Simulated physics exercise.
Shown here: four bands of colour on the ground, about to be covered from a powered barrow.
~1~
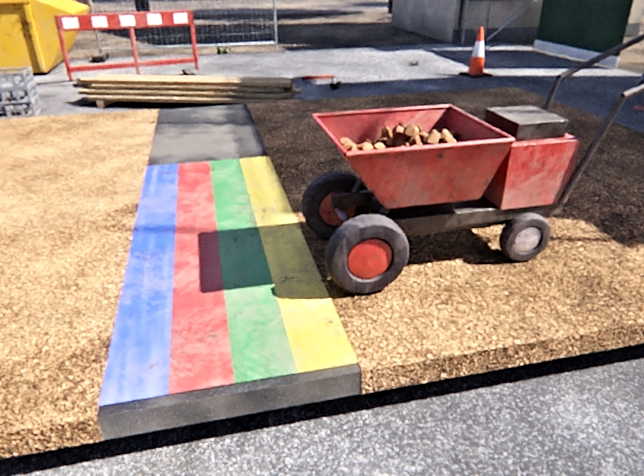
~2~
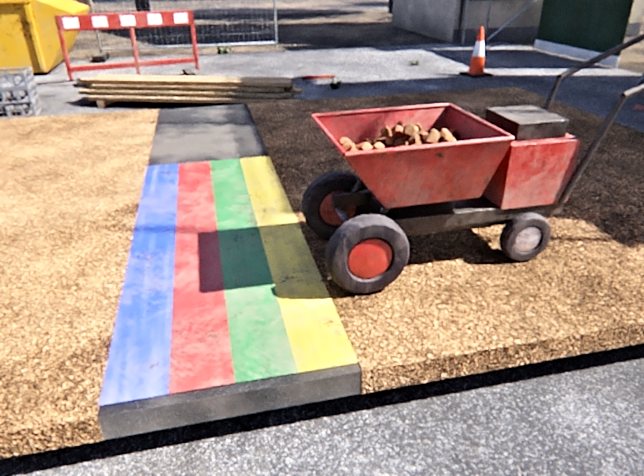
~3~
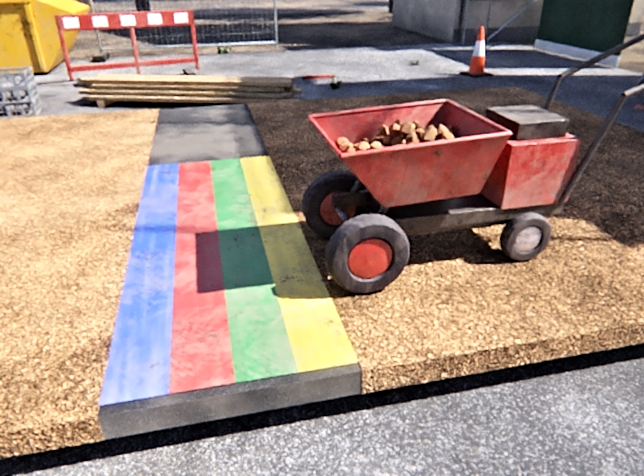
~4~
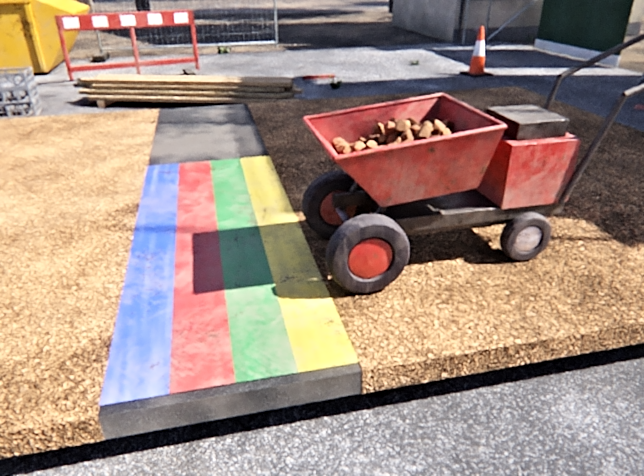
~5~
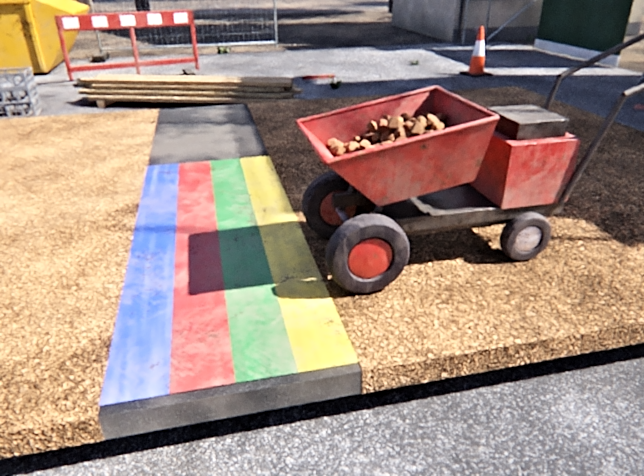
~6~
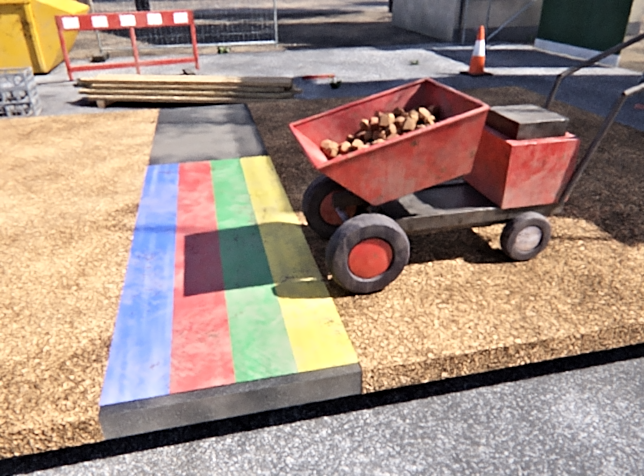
A red barrow loaded with brownish lumps stood beside blue, red, green and yellow stripes on the ground, and its skip, level at first, gradually tilted forward to the left while the wheels stayed still.
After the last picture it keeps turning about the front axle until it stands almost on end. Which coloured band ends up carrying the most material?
The red band.
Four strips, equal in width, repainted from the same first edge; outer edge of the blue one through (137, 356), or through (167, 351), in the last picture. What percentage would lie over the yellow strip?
About 0 % and 0 %.
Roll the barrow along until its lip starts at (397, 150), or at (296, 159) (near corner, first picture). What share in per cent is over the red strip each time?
Result: 20 in a hundred, then 30 in a hundred.
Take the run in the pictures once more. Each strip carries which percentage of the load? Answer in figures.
About: Yellow strip 0, green strip 20, red strip 40, blue strip 25 per cent.
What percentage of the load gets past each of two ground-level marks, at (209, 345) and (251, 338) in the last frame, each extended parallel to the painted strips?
I'd say some 60 in a hundred, and after that 90 in a hundred.
Soon, skip tipped steeply; all in the skip.
A while on, skip tipped right over; about two thirds in the skip; a small part over the green strip; about a quarter over the red strip; a stray few falling.
Towards the end, skip tipped right over; a small part in the skip; about a quarter over the green strip; about a third over the red strip; about a quarter over the blue strip; a small part off the paint.
Finally, skip tipped right over; a stray few in the skip; none over the yellow strip; about a quarter over the green strip; about a third over the red strip; about a quarter over the blue strip; a small part off the paint.
